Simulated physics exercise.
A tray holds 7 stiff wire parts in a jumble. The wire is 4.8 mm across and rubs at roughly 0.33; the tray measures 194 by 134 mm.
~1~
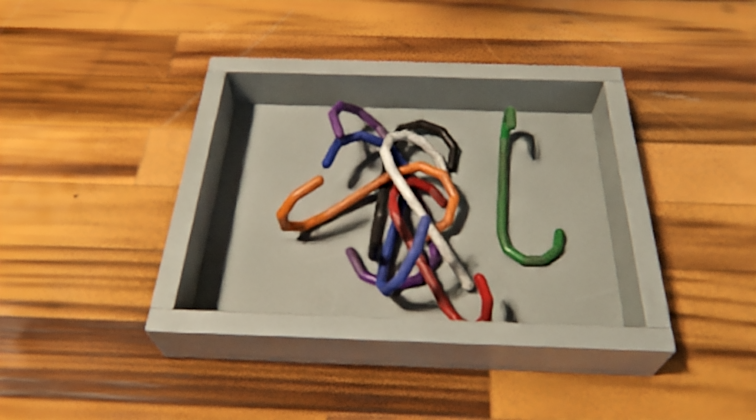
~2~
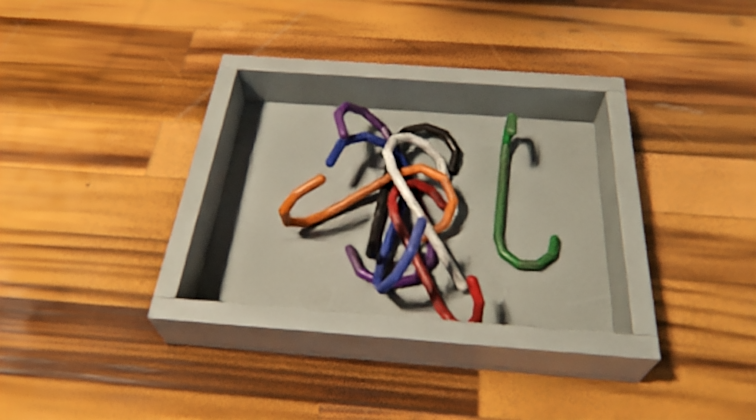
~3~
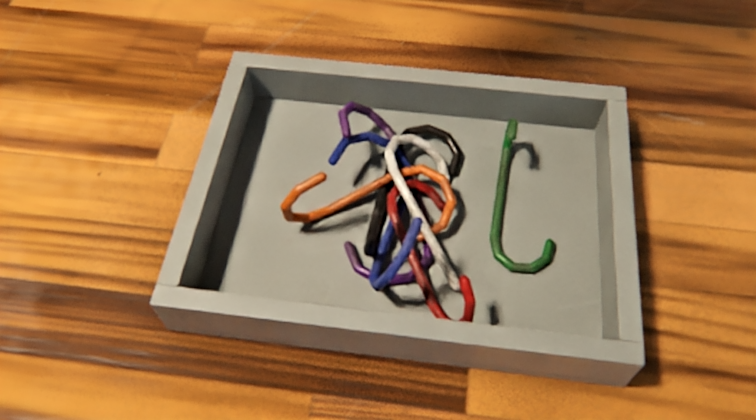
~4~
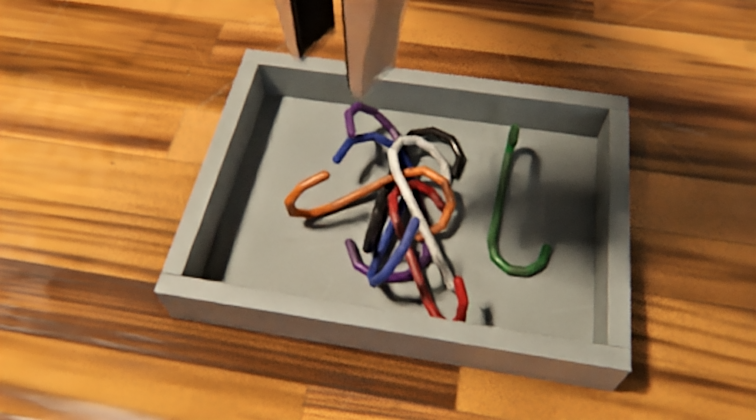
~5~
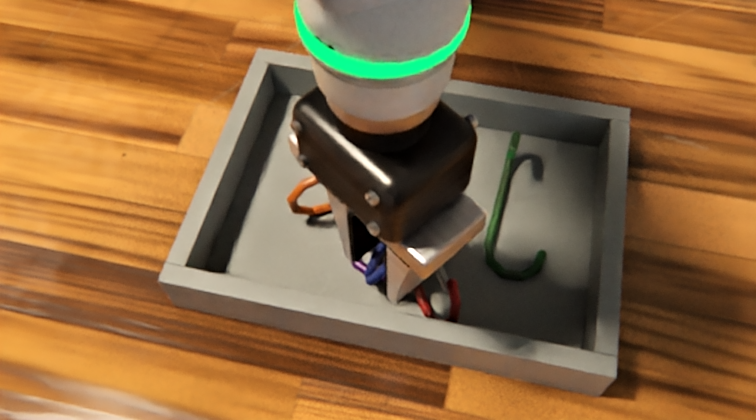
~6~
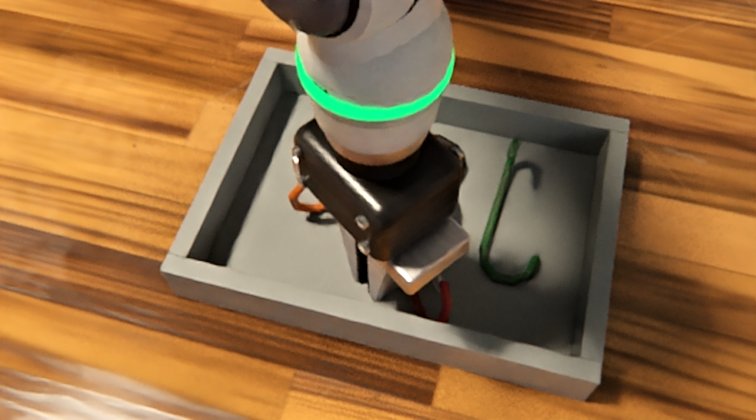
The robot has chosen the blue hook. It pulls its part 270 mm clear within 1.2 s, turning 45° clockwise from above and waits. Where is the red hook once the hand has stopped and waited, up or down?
It remains below.
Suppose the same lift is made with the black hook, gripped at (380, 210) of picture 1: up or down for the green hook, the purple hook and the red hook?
Green hook stays behind, purple hook stays behind, red hook down.
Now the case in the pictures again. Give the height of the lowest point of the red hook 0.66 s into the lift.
Some 0 mm up.
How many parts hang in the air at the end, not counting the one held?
The count is 2.
Then, 0.36 s into the lift, lowest point more than 20 mm over the tray floor, blue hook 60 mm.
Then, 0.66 s into the lift, lowest point more than 20 mm over the tray floor, blue hook 161 mm, orange hook 85 mm, purple hook 74 mm.
Then, 1.20 s into the lift, lowest point more than 20 mm over the tray floor, blue hook 275 mm, orange hook 200 mm, purple hook 186 mm.
At rest, hanging blue hook 275 mm, orange hook 199 mm, purple hook 185 mm; the other 4 are down.
